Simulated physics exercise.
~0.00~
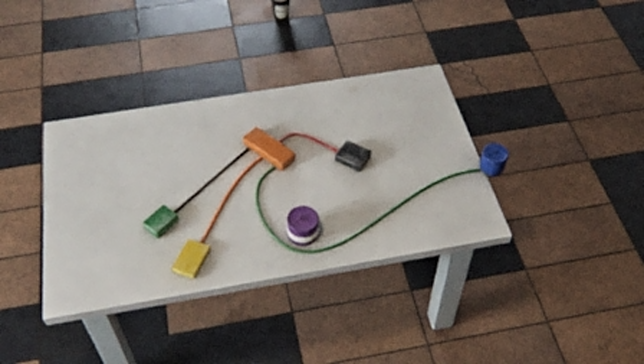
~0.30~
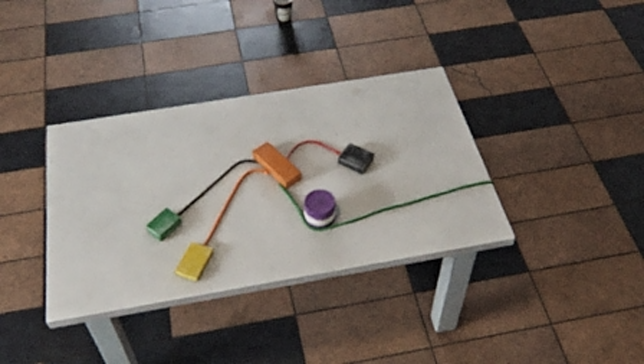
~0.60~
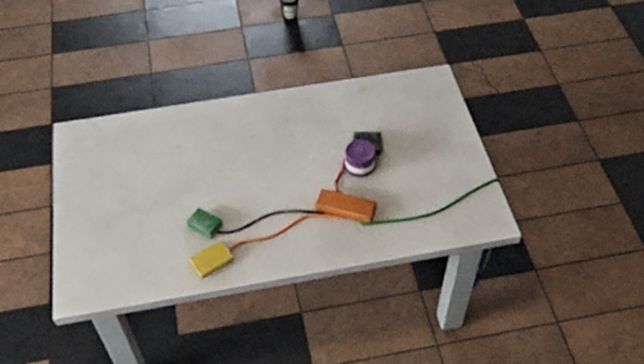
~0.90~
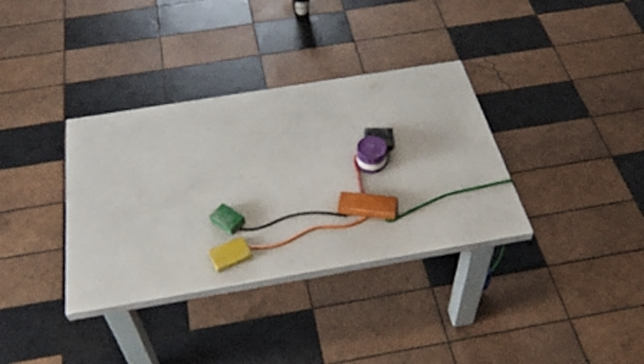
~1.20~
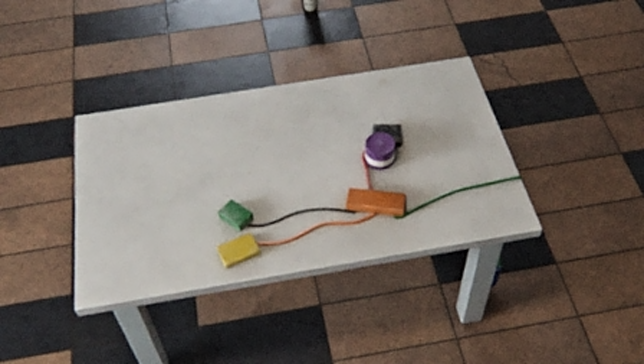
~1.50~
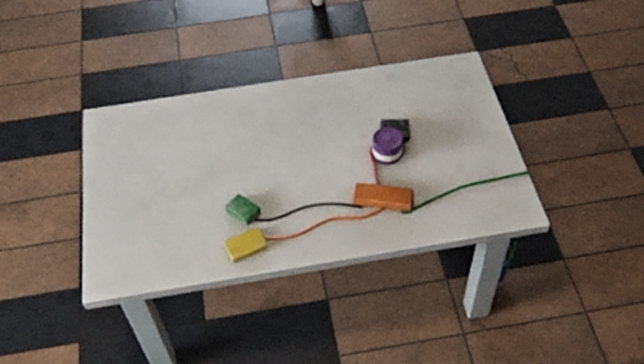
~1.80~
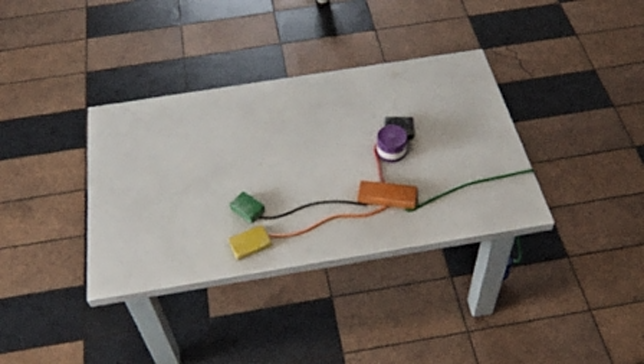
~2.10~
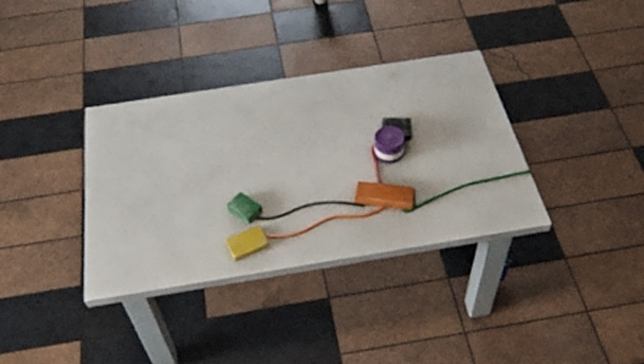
We see a blue block drop off the right edge of a white table, its green cable dragging the orange strip right and toward the front edge, shifting the purple canister beside the black block and tugging the green and yellow blocks right, before everything rests with the cable over the edge.
